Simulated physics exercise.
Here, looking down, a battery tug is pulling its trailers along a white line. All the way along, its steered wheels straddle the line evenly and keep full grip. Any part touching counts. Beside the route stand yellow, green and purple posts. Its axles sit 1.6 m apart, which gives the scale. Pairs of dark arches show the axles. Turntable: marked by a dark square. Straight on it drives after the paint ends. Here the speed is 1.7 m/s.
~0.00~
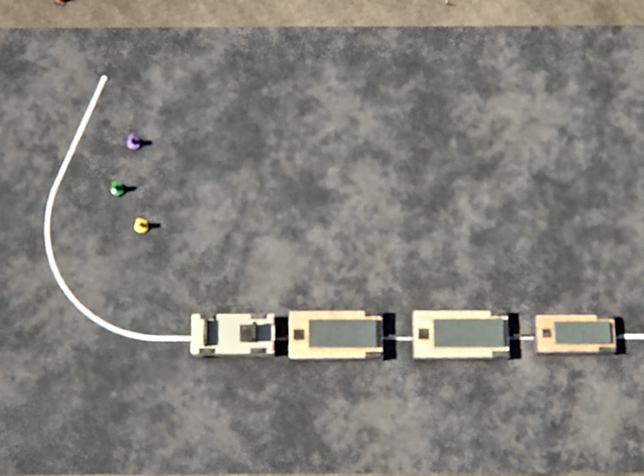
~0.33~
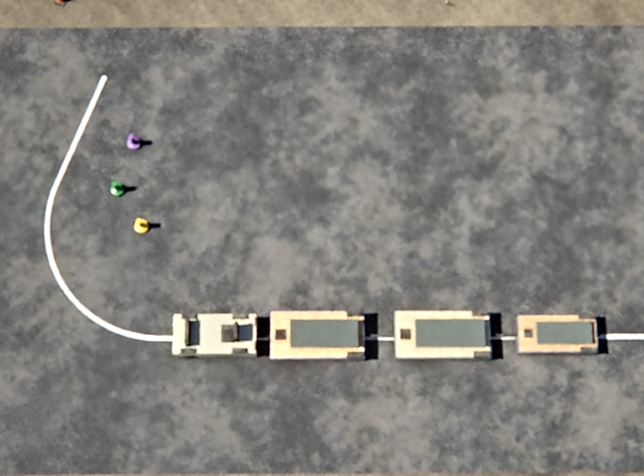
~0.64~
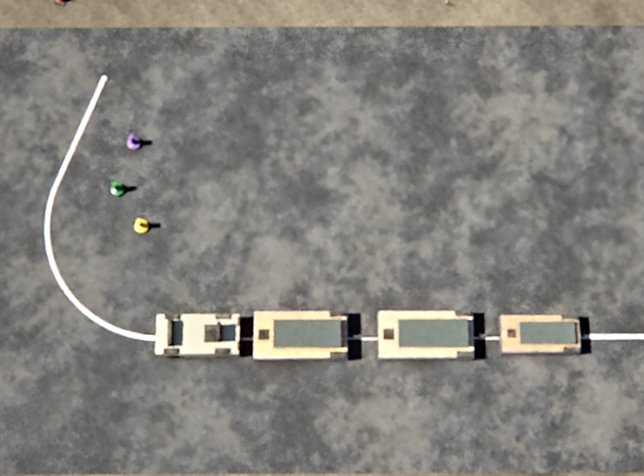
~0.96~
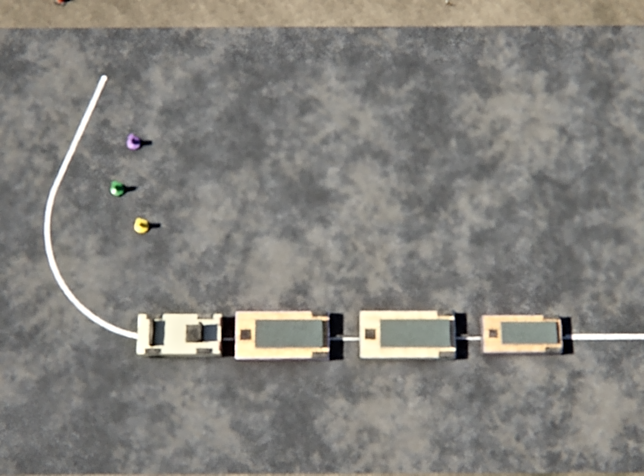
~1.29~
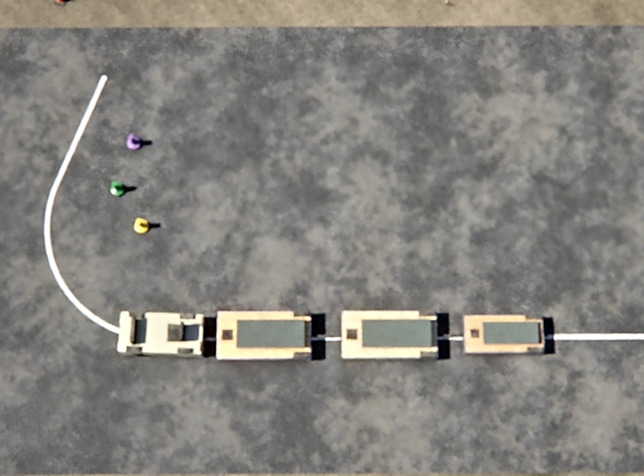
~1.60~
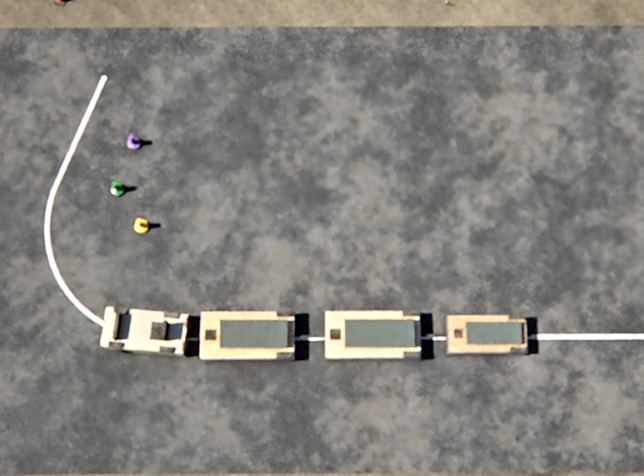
A pale tug pulling three cream trailers with grey-green tops moves slowly leftward along a white line on a mottled grey yard, seen from directly above by a still camera. Purple, green and yellow posts stand at the upper left, inside the line's curve, with a tan strip along the top edge. The train runs straight at first, then the tug begins turning slightly upward at the bend while the trailers follow in line.
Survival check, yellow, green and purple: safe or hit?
Yellow safe, green hit, purple safe.
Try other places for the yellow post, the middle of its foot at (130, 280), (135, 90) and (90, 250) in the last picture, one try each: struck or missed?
First struck, second hit, third struck.
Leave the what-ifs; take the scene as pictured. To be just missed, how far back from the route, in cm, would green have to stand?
Roughly 35 for green.
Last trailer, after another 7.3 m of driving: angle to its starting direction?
Measured against where it started, the last trailer sits at some 0°.
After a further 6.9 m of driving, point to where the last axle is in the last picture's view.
It ends up close to (323, 334).
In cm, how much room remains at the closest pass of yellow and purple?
Results - yellow 10, purple 15.
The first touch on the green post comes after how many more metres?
The touch comes after about 13.0 m of further driving.
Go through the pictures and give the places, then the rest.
Nose (197, 334); last axle (606, 333); still straight; yellow (141, 225), green (117, 188), purple (133, 142); 3 trailers, in the first frame.
Nose (178, 334); last axle (588, 333); still straight, in the second frame.
Nose (161, 334); last axle (571, 333); still straight, in the third frame.
Nose (143, 334); last axle (552, 333); still straight, in the fourth frame.
Nose (125, 332); last axle (534, 333); turned 2°, in the fifth frame.
Nose (109, 327); last axle (517, 333); turned 6°; yellow (141, 225), green (117, 188), purple (133, 142), in the sixth frame.
By 9.4 s, the last axle is at (166, 300) of the last picture, 110 cm off the line; the second trailer has hit green.
By 11.4 s, the last axle is at (111, 229) of the last picture, 210 cm off the line; yellow has been passed with 10 cm to spare.
By 13.4 s, the last axle is at (102, 133) of the last picture, 90 cm off the line; purple has been passed with 15 cm to spare.
By 15.0 s, the last axle is at (119, 55) of the last picture, 35 cm off the line; 1 of 3 struck in all.
